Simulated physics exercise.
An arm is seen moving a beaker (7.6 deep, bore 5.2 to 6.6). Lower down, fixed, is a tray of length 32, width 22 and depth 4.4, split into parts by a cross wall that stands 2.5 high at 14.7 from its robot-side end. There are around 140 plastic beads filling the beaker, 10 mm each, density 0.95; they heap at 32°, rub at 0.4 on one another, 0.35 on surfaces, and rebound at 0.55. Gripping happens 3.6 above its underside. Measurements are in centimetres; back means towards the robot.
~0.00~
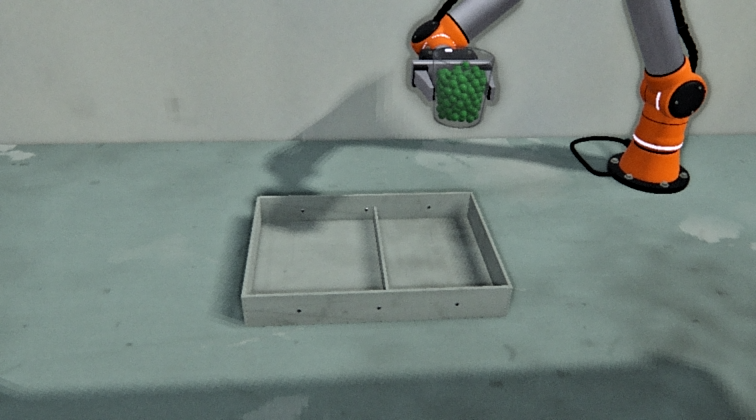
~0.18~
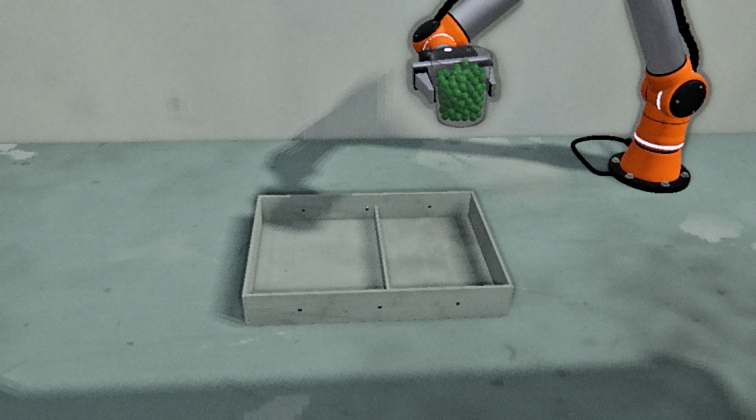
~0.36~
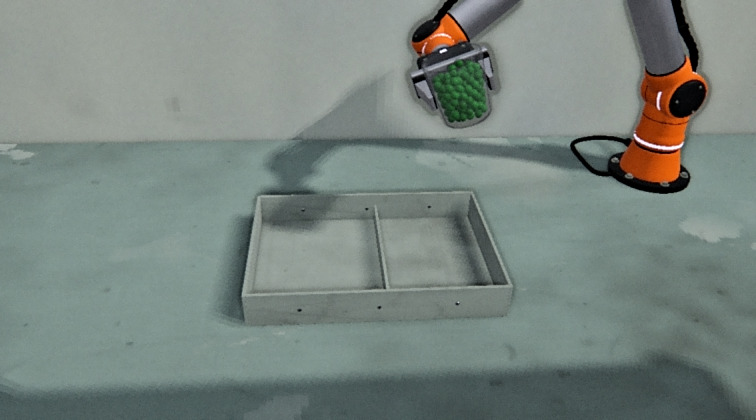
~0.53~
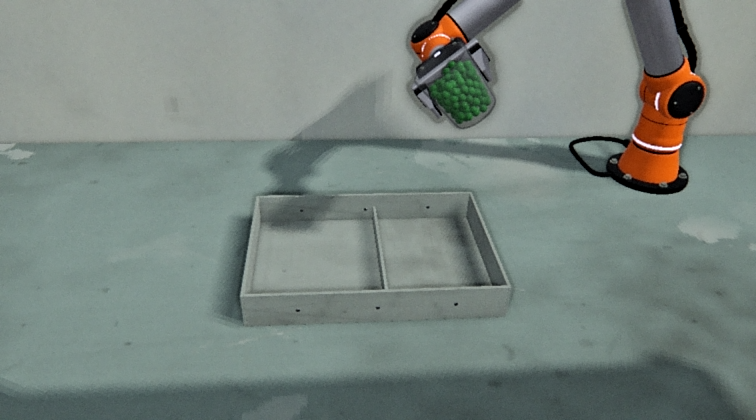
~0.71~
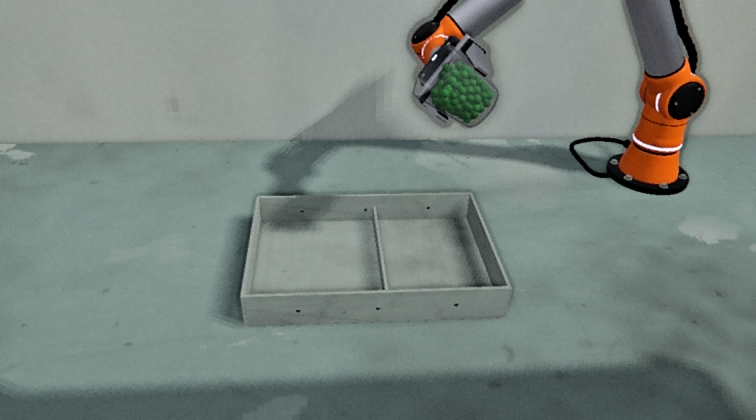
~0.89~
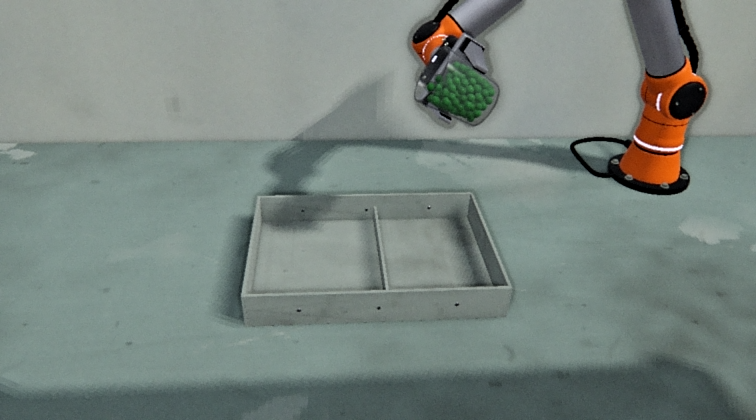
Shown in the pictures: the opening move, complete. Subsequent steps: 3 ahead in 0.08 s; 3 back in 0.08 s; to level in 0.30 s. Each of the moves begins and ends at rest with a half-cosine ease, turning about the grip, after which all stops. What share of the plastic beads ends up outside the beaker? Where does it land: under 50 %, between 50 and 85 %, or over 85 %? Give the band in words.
It falls in the band under 50 %.
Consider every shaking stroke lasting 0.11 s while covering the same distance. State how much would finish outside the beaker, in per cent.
I'd expect close to 15 in a hundred.
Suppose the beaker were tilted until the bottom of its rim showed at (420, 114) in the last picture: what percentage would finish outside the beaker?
Some 80 per cent.
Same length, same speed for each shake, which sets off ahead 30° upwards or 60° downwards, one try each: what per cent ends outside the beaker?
It comes to around 50 per cent on the first try and around 5 per cent on the second.
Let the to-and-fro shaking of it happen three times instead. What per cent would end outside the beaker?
About 40 per cent in that case.
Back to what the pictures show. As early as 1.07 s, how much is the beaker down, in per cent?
20 %.
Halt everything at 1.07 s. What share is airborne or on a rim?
That comes to about 18 per cent, more or less.
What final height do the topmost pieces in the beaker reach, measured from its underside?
Top of the fill: Near 6.0 cm.
After 1.07 s, tilted 59° forward, highest piece 28 above the table; 116 in the beaker, 25 in flight or on a rim.
After 1.26 s, tilted 13° forward, highest piece 29 above the table; 106 in the beaker, 29 in the far-side part, 4 in the robot-side part, 2 in flight or on a rim.
After 1.55 s, level, highest piece 28 above the table; 106 in the beaker, 28 in the far-side part, 4 in the robot-side part, 1 on the table or floor, 2 in flight or on a rim.
After 2.60 s, level, highest piece 28 above the table; 106 in the beaker, 28 in the far-side part, 5 in the robot-side part, 2 on the table or floor.
In the end, 106 in the beaker, 28 in the far-side part, 5 in the robot-side part, 2 on the table or floor. That is 25 % outside the beaker.
